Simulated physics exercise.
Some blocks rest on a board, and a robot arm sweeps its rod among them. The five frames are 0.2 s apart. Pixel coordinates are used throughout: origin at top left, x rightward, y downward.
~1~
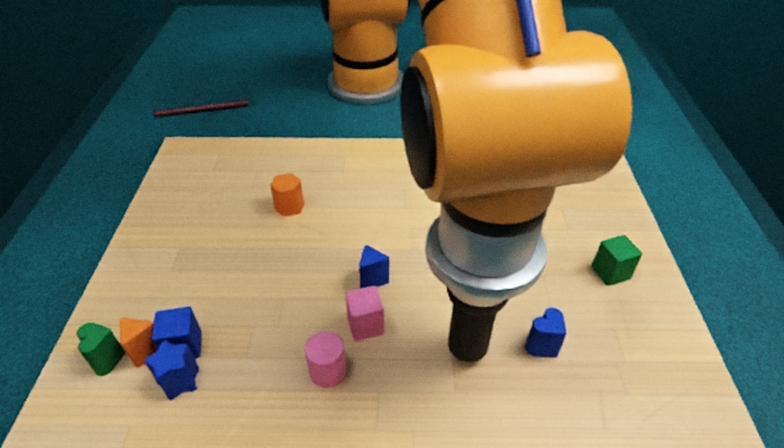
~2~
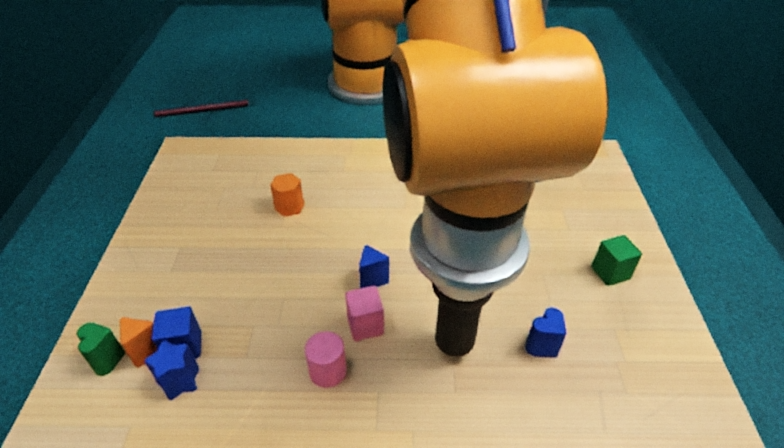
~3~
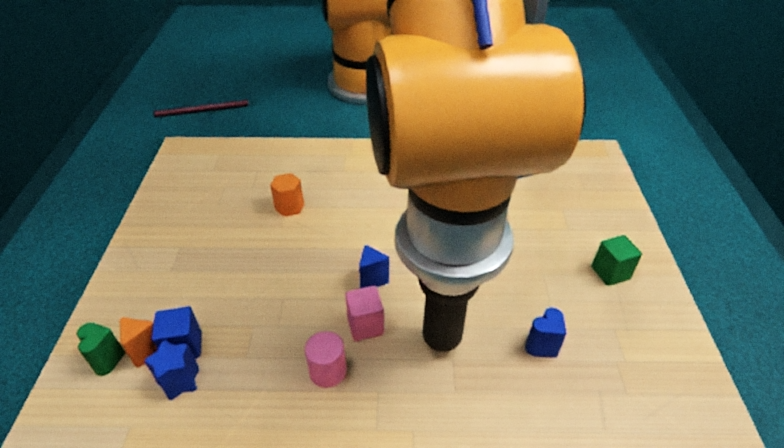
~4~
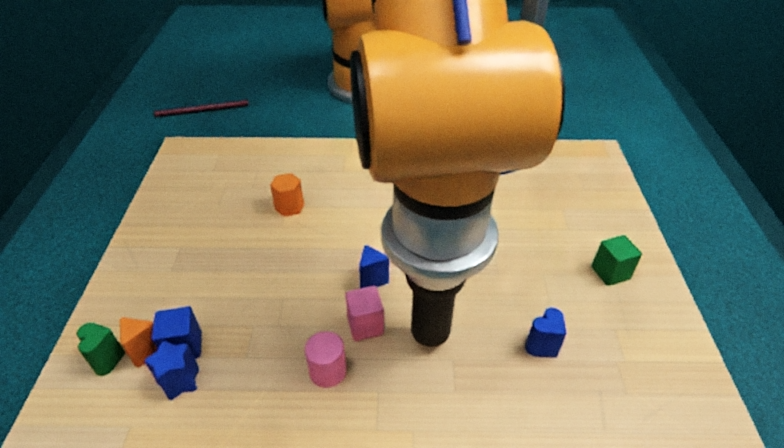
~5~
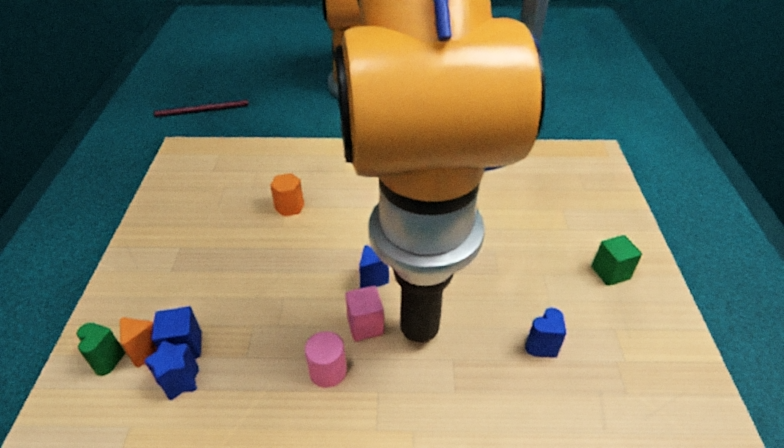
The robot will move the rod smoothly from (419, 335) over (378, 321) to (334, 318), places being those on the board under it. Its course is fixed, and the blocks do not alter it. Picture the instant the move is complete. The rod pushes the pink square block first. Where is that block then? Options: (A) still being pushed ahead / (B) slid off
A - still being pushed ahead.
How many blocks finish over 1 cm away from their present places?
Blocks that move over 1 cm: One.
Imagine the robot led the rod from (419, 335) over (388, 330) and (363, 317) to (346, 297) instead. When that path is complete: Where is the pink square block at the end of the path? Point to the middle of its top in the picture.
When the path ends, it will be at (309, 278).
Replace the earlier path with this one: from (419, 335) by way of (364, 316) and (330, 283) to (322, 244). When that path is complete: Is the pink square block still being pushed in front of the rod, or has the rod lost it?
I'm fairly sure the pink square block slides away from the front of the rod at some point.
The first path, step by step. Halfway along, rod (377, 312); pink square block (340, 296).
At the end, rod (333, 309); pink square block (295, 292), turned 15° clockwise; blue triangular piece not moved.
